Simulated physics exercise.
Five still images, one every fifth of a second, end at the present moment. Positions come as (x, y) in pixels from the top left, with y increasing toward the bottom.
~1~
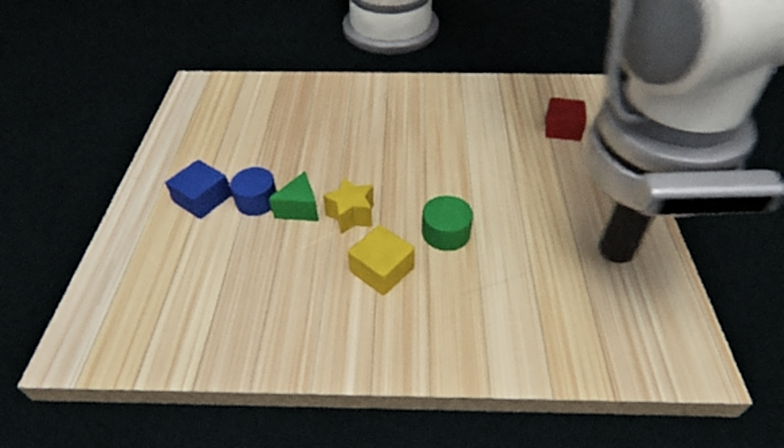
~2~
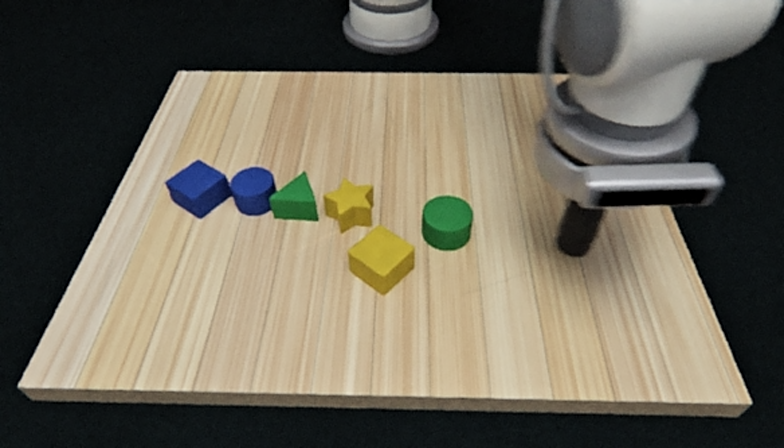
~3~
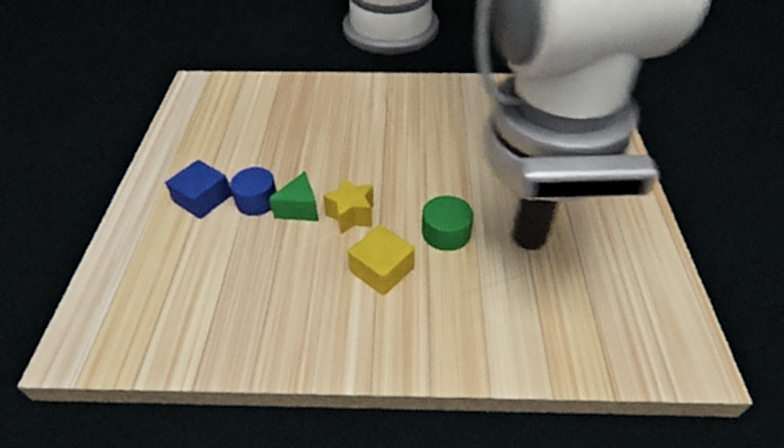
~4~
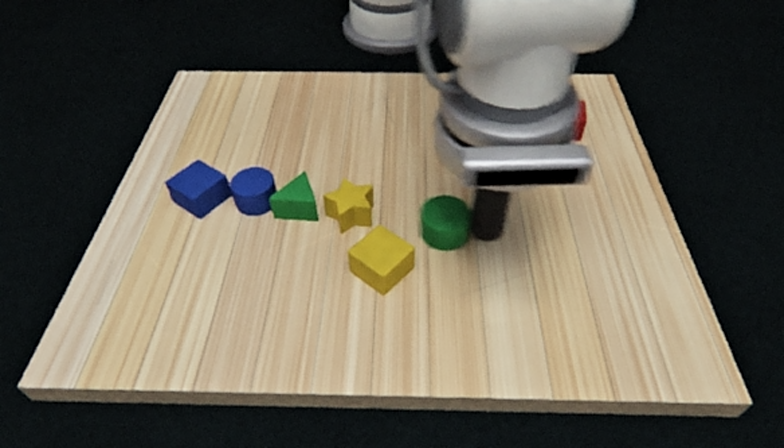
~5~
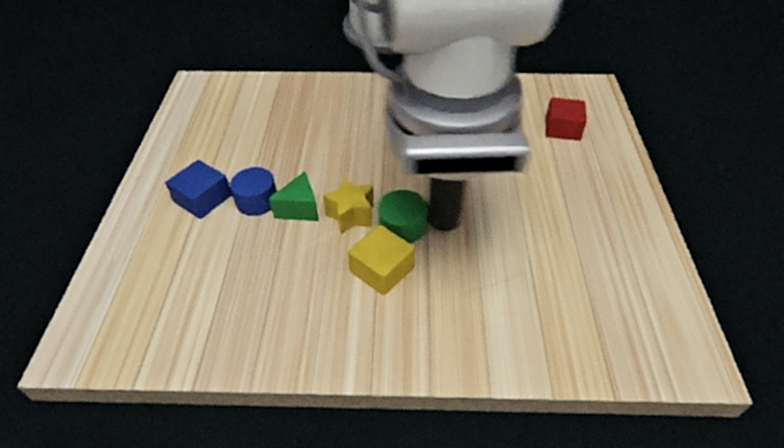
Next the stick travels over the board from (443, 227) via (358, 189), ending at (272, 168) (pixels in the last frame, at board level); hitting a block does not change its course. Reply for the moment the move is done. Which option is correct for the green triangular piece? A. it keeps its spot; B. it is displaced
B
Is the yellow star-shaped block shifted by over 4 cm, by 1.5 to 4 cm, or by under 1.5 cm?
1.5 to 4 cm.
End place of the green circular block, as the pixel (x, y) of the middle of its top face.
Put as a pixel place, it's (363, 206).
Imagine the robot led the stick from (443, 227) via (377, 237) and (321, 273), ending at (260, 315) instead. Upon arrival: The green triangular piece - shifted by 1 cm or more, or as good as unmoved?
By the time the path is finished, it has moved at least a centimetre.
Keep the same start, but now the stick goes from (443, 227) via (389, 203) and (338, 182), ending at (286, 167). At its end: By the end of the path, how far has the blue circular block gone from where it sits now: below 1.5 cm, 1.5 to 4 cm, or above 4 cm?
My prediction: Under 1.5 cm.
What follows on the original path. One third of the way, stick at (385, 194); green triangular piece at (284, 189); yellow star-shaped block at (324, 195), turned 20° clockwise; green circular block at (363, 206).
Two thirds of the way, stick at (330, 172); green triangular piece at (284, 189); yellow star-shaped block at (324, 195), turned 20° clockwise; green circular block at (363, 206).
At the end, stick at (270, 161); blue circular block not moved; green triangular piece at (284, 189); yellow star-shaped block at (324, 195), turned 20° clockwise; green circular block at (363, 206).
